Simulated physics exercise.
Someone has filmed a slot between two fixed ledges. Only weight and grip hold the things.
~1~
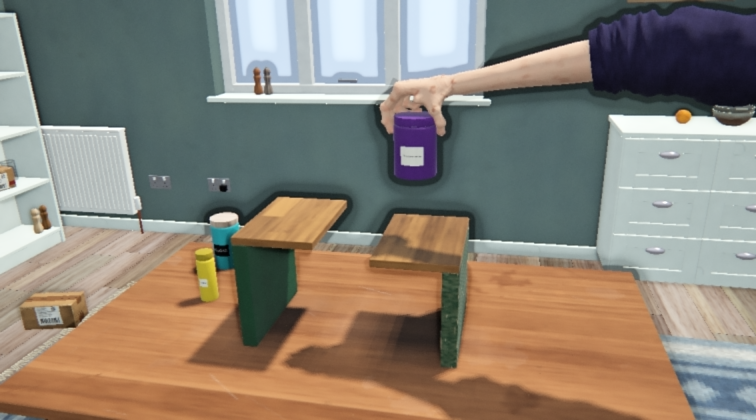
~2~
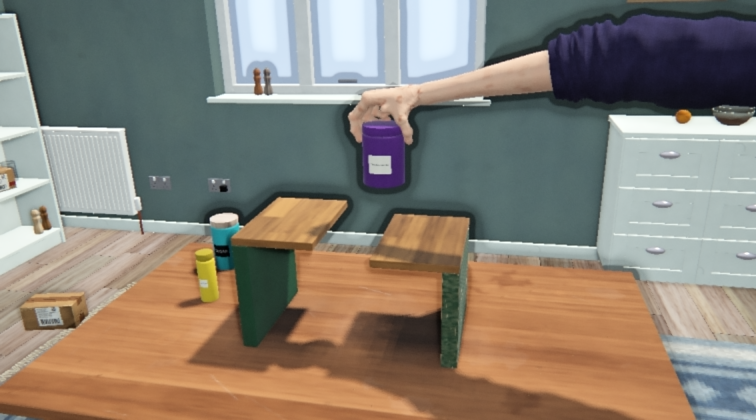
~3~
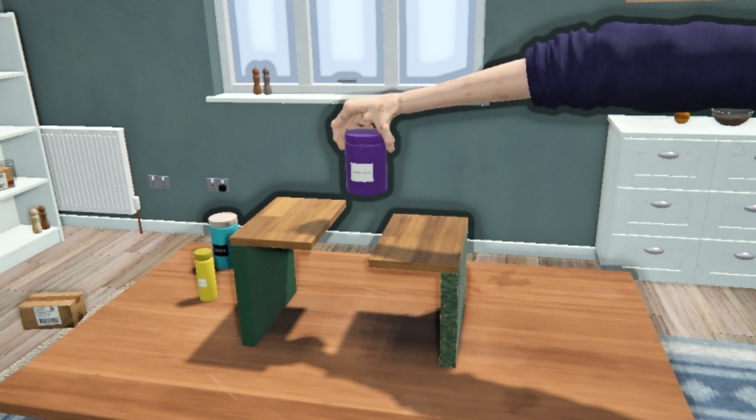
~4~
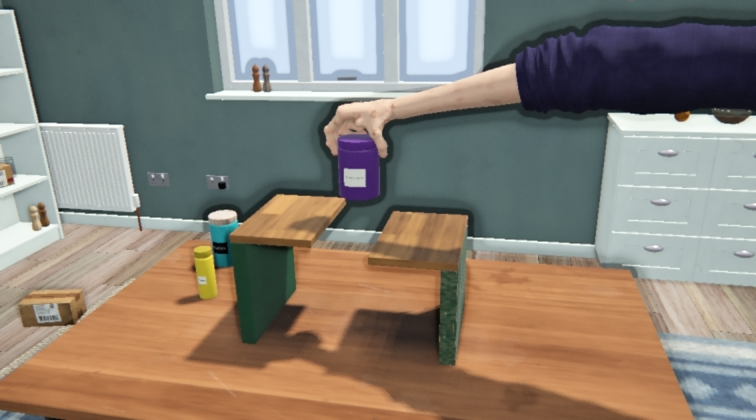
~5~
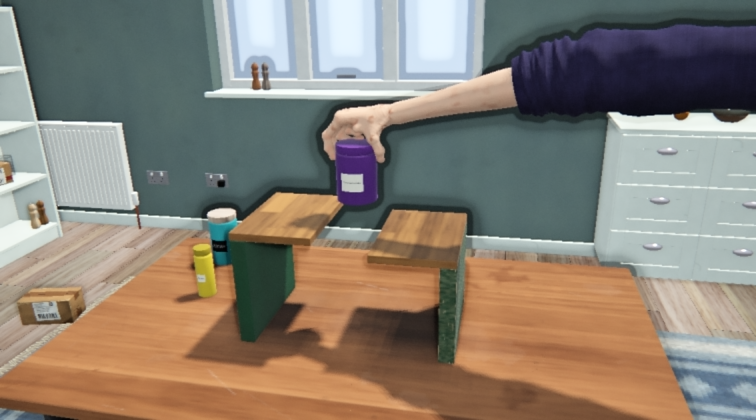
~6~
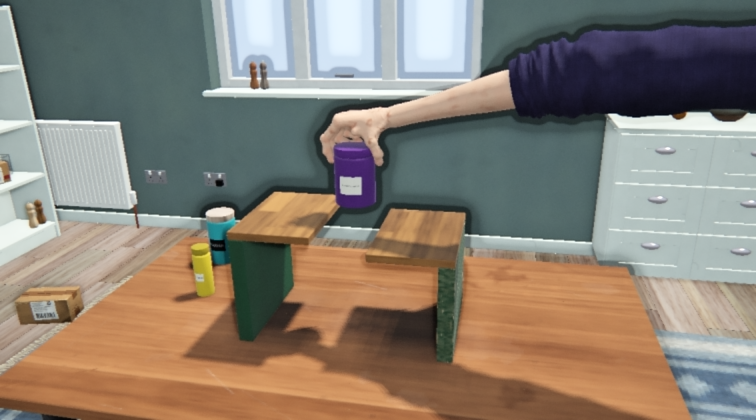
The clip opens on a hand holding a purple jar above two small wooden platforms on a table, with a yellow shaker standing to the left. The arm carries the jar leftward and slightly down, then slows, lowering it a little until it hovers above the gap between the platforms.
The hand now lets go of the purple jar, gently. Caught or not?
Outcome: The jar goes down the gap.
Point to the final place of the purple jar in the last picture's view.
At about (359, 297).
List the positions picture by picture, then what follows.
In the first picture, on its way; purple jar (415, 145); yellow shaker (207, 275).
In the second picture, on its way; purple jar (384, 153); yellow shaker (207, 276).
In the third picture, on its way; purple jar (366, 161); yellow shaker (206, 275).
In the fourth picture, on its way; purple jar (359, 166); yellow shaker (206, 272).
In the fifth picture, on its way; purple jar (356, 171); yellow shaker (205, 271).
In the sixth picture, poised above the slot; purple jar (355, 174); yellow shaker (203, 270).
Then, 0.32 s later than the last frame, purple jar moved well along near (359, 285).
Then, 0.66 s later than the last frame, purple jar moved well along near (359, 297).
When it is over, moved from the start, purple jar; the other 2 as before. End places, in pixels of the last picture, purple jar near (359, 297). The jar reaches the table.
